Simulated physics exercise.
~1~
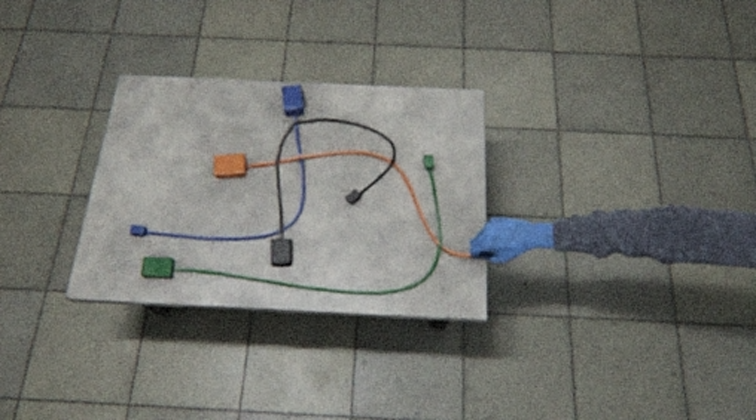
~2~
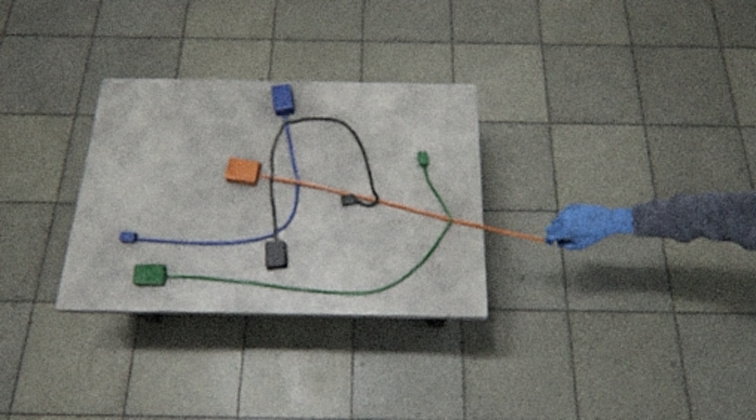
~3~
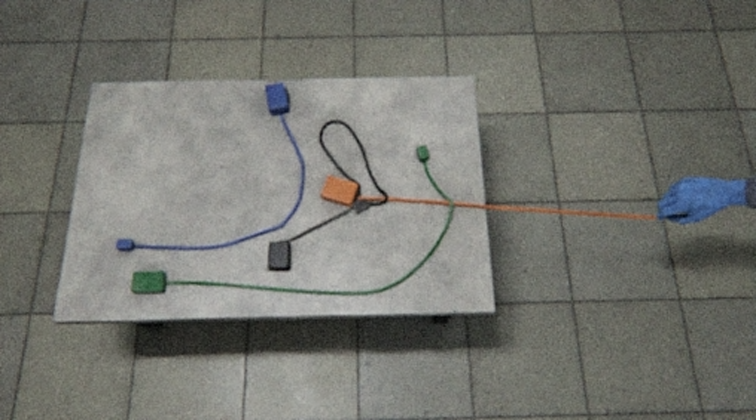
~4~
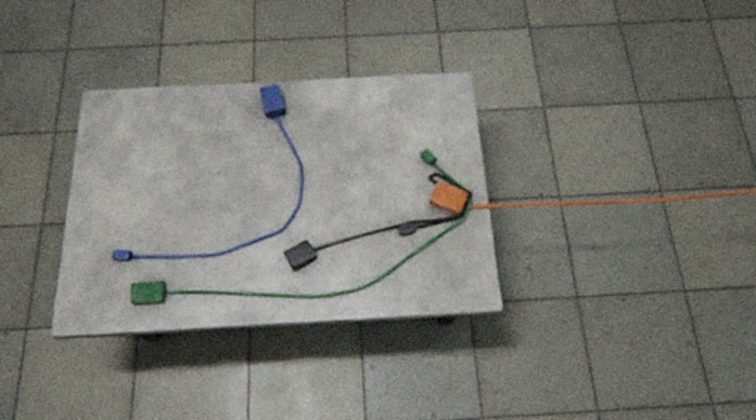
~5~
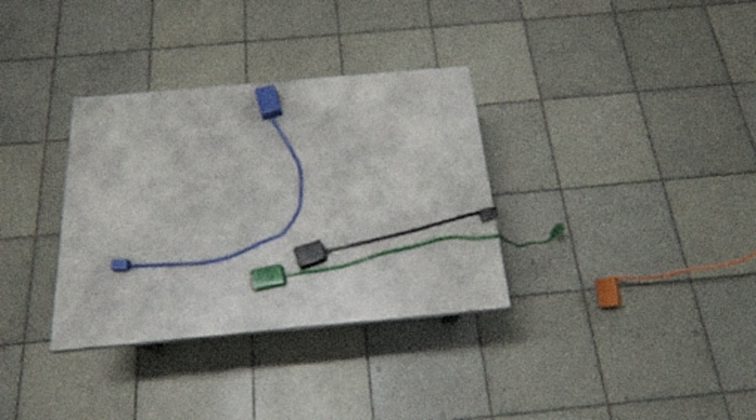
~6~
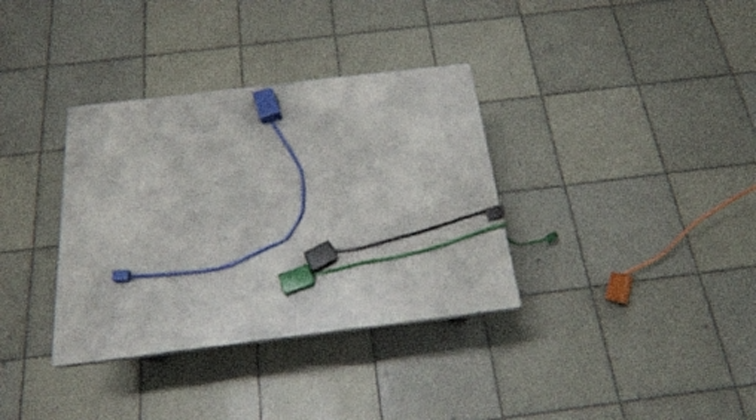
A blue-gloved hand grips the end of an orange lead on a pale grey table, seen from above on a tiled floor. Blue, black and green leads overlap it, each with a blocky charger in its own colour. The hand pulls rightwards, straightening the orange lead and dragging its charger across the table. The charger catches the black lead's loop, then the green lead near the right edge. It drops off the table, and the green and black chargers slide right. Finally, the green plug hangs past the edge, while the blue lead remains in place.
